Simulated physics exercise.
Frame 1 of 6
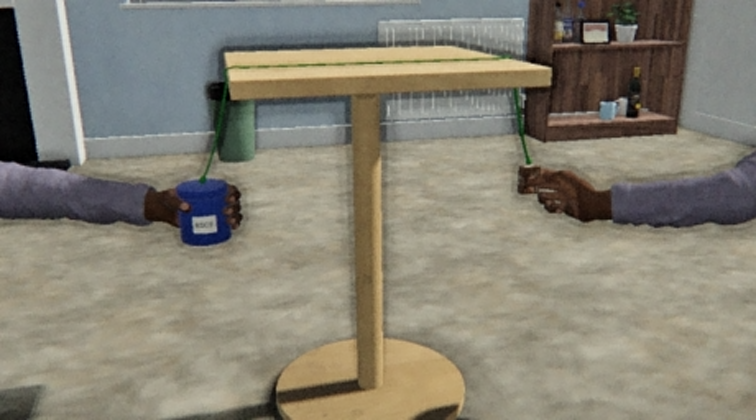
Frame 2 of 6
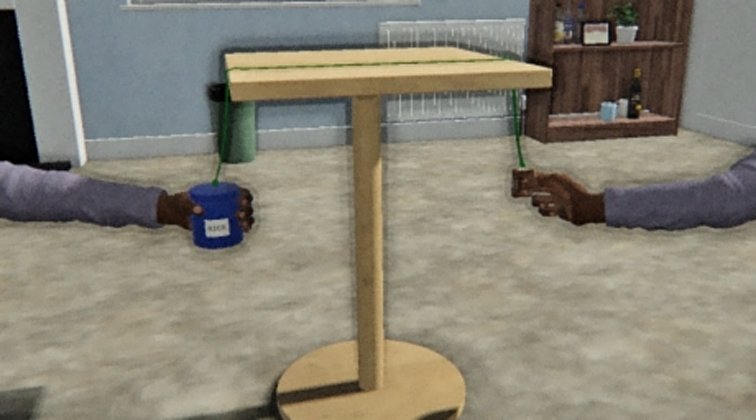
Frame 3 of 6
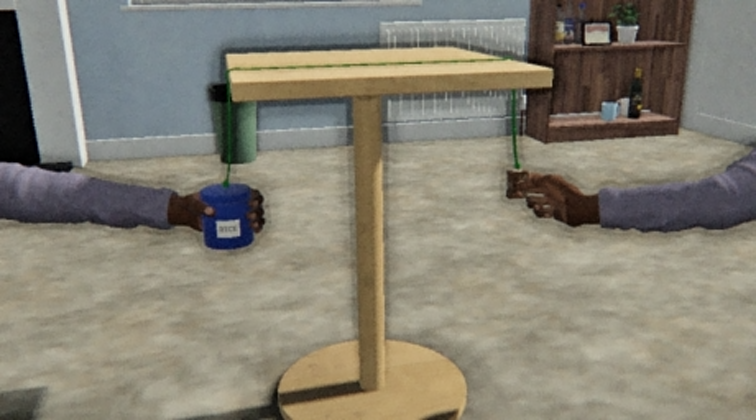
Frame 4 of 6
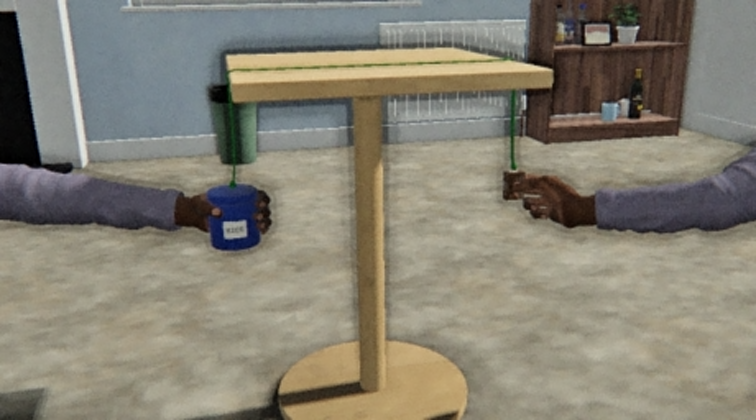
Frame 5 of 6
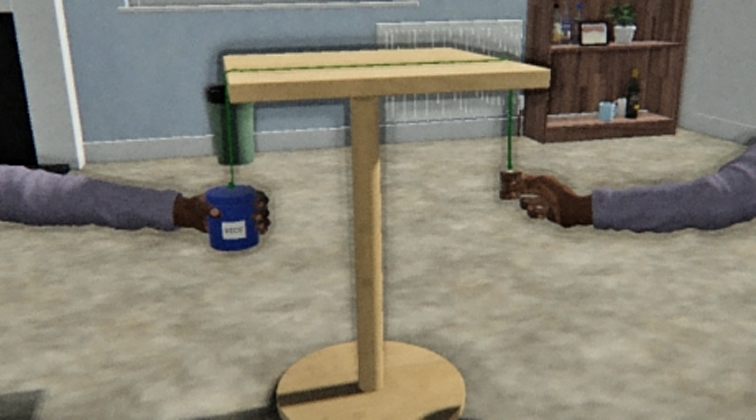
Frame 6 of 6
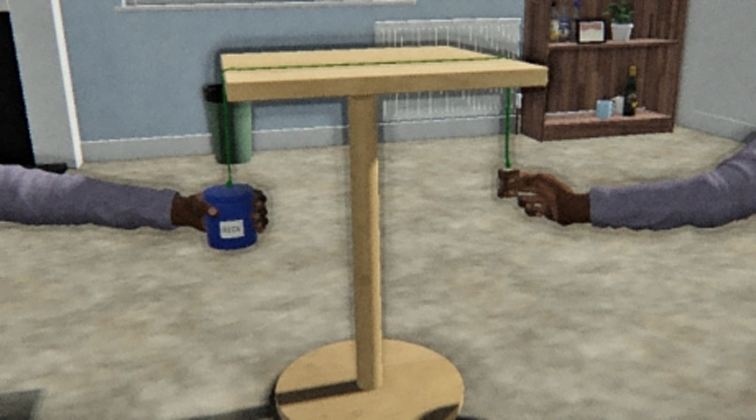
A pale wooden stand with a round base and a single post fills the middle of a room with a blue wall and dark shelves, seen from the front. A green ribbon crosses its top, tied to a blue jar in a hand at left and a small brown object at another hand on the right. Both hands shift slightly inward, then stay nearly still, while the view drifts very slightly.
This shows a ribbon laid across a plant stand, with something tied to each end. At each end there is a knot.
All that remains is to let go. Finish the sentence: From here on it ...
From here on it heads down on the left.
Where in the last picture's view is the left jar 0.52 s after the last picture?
It should be close to (251, 383).
Then, 0.52 s on from there, left jar down on the floor near (251, 383); right matchbox pulled up onto the top.
Then, 0.86 s on from there, left jar down on the floor near (287, 399); right matchbox down on the floor.
In the end, left jar down on the floor near (289, 393); right matchbox down on the floor. The ribbon sinks on the left side.
